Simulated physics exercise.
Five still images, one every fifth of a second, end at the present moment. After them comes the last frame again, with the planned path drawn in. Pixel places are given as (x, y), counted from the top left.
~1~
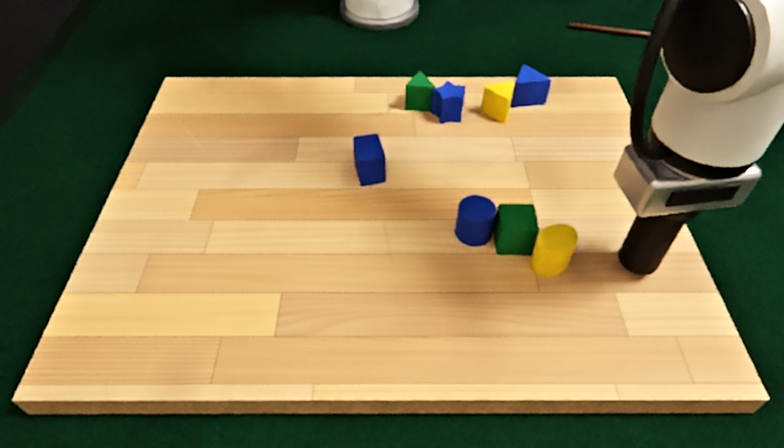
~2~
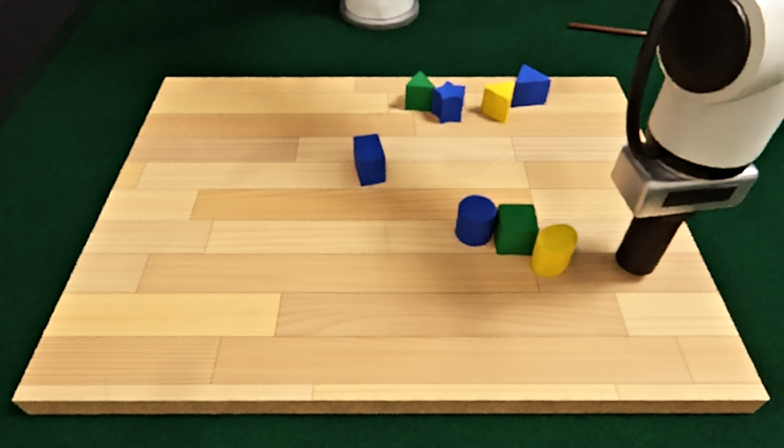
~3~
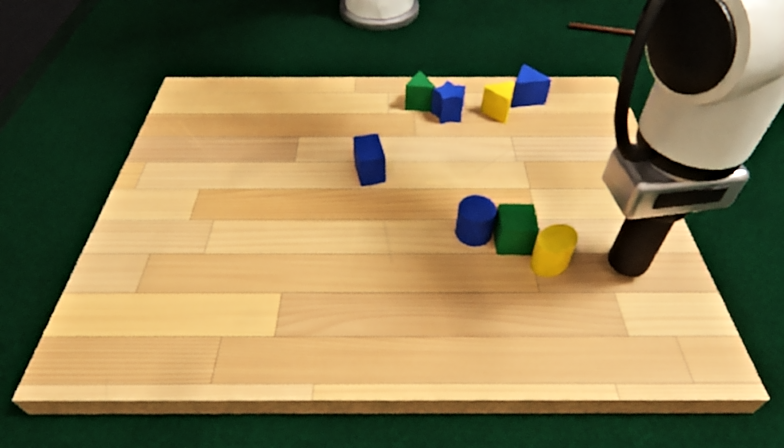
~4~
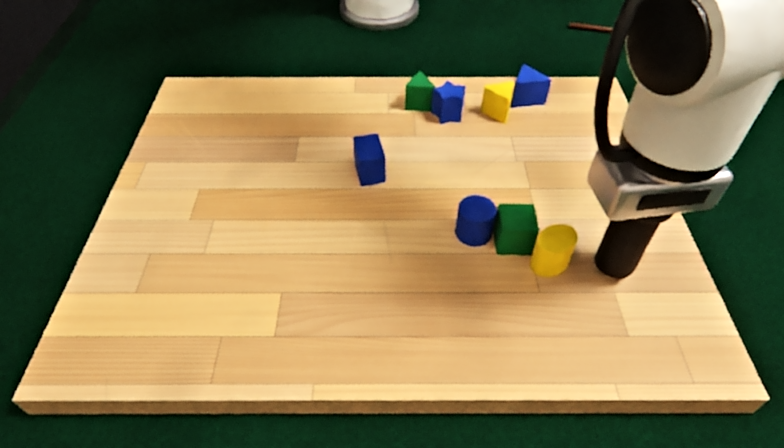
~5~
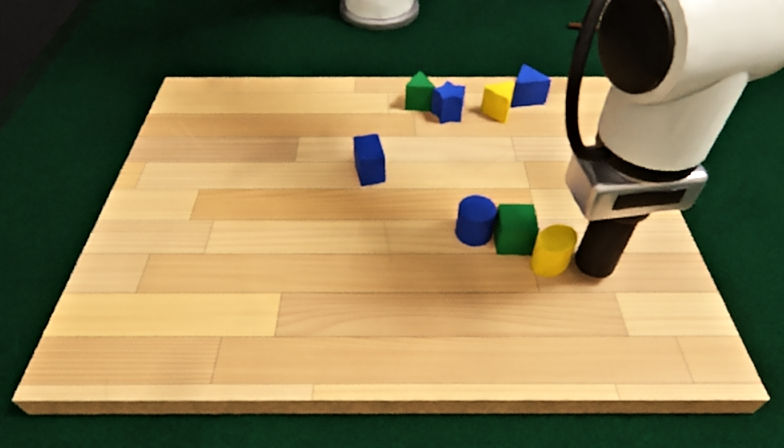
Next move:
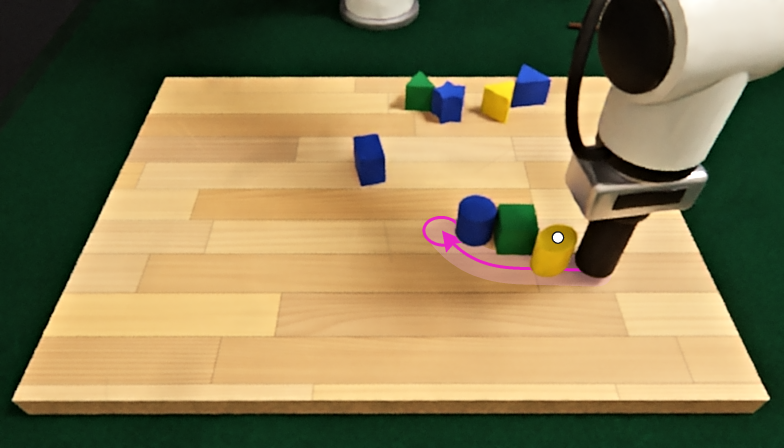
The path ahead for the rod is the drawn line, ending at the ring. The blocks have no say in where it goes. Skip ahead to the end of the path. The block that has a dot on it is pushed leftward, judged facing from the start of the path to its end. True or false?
The statement is correct.
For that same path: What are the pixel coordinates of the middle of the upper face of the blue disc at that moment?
The middle of its top is at (444, 179).
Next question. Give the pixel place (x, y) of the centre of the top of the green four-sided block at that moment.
The middle of the upper face of the green four-sided block will lie at about (482, 196) in the picture.
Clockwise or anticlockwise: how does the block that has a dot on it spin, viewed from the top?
Seen from above, its turn is counter-clockwise.
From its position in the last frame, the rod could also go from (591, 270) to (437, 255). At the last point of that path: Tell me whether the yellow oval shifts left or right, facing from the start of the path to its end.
That block drifts left.
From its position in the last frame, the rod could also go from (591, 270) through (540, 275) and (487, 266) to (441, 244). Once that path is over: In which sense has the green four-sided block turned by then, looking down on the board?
Spin direction: Clockwise.
Drawn move, from (591, 270) through (535, 269) and (480, 261) to (442, 231); the dot is on the yellow oval.
The first path, step by step. One third of the way, rod at (538, 261); blue disc at (454, 193); green four-sided block at (490, 212), turned 75° clockwise; yellow oval at (504, 241), turned 20° anticlockwise.
Two thirds of the way, rod at (481, 253); blue disc at (449, 188); green four-sided block at (484, 208), turned 95° clockwise; yellow oval at (446, 237), turned 25° anticlockwise.
At the end, rod at (443, 223); blue disc at (444, 179); green four-sided block at (482, 196), turned 140° clockwise; yellow oval at (426, 232), turned 80° anticlockwise.
